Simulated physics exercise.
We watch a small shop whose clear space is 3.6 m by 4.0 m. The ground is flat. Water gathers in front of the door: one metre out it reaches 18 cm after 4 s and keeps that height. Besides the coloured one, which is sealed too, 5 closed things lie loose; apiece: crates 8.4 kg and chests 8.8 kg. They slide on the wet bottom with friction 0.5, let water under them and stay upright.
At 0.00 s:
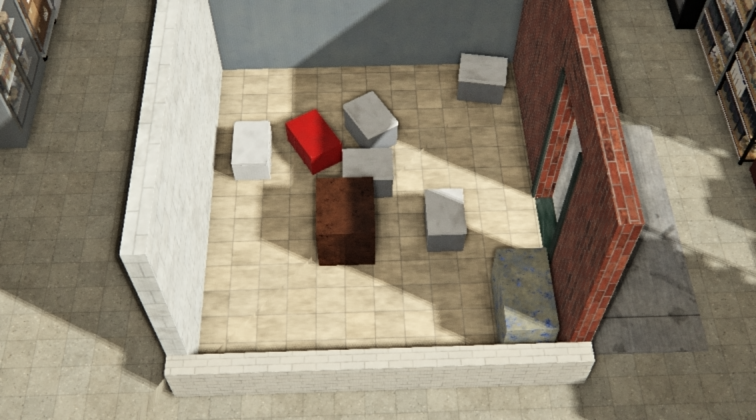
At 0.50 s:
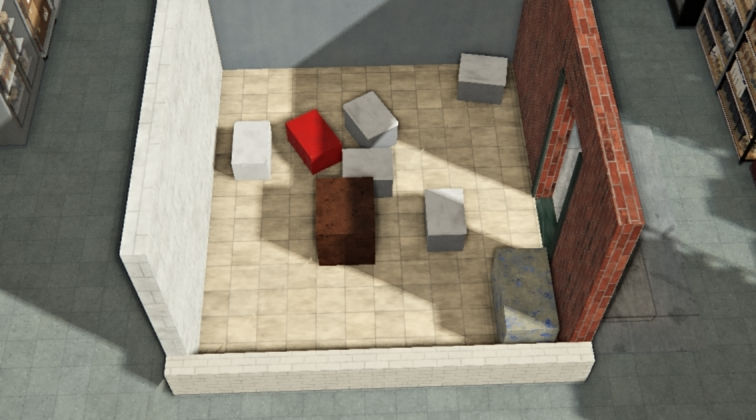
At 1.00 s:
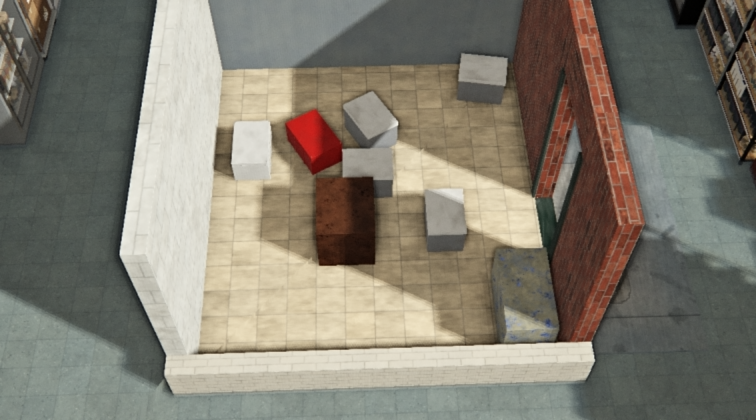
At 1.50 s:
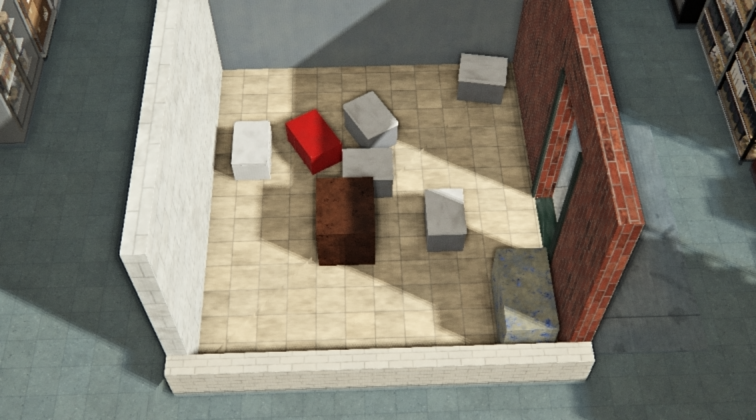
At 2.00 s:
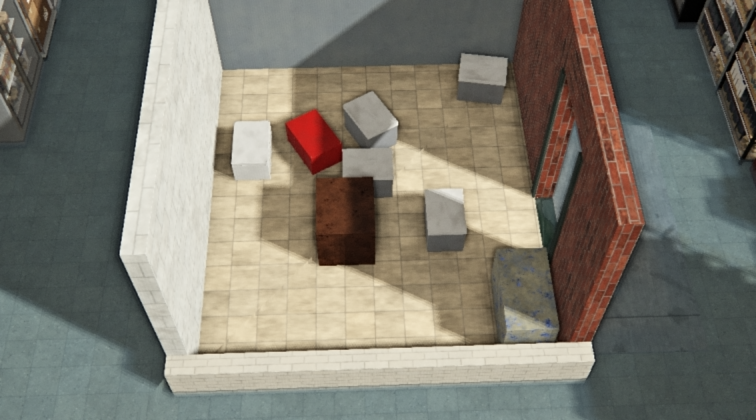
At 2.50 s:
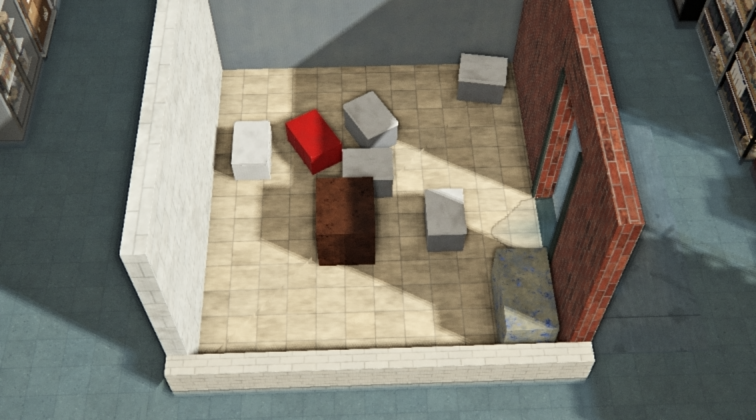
Small walled shop with red, grey, white and brown boxes sitting still while water spreads outside, then seeps in at the doorway.
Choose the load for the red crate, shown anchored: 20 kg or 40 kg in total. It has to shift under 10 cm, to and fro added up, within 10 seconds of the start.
I expect that the smaller load will do.
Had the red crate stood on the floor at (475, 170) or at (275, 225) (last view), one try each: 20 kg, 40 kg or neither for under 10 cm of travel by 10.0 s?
In that order: The smaller is enough; either load holds.
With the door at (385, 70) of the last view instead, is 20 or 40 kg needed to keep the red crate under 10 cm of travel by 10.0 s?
Then the smaller load will do.
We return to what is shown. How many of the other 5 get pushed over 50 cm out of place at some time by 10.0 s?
I count 3.
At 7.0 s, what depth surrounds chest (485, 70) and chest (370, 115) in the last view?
About 2 and 3 cm.
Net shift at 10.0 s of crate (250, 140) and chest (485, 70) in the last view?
In turn: 20 cm, 30 cm.
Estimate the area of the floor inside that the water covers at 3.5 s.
Roughly 1.5 m2.
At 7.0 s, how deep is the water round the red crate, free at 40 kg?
Roughly 3 cm.
After 3.5 s the red crate would be 0 cm from its start with 20 kg and 0 cm from its start with 40 kg; 0 cm of water round it then.
After 4.5 s the red crate would be 0 cm from its start with 20 kg and 0 cm from its start with 40 kg; 0 cm of water round it then.
After 7.0 s the red crate would be 0 cm from its start with 20 kg and 0 cm from its start with 40 kg; 3 cm of water round it then.
After 10.0 s the red crate would be 0 cm from its start with 20 kg and 0 cm from its start with 40 kg; 6 cm of water round it then.
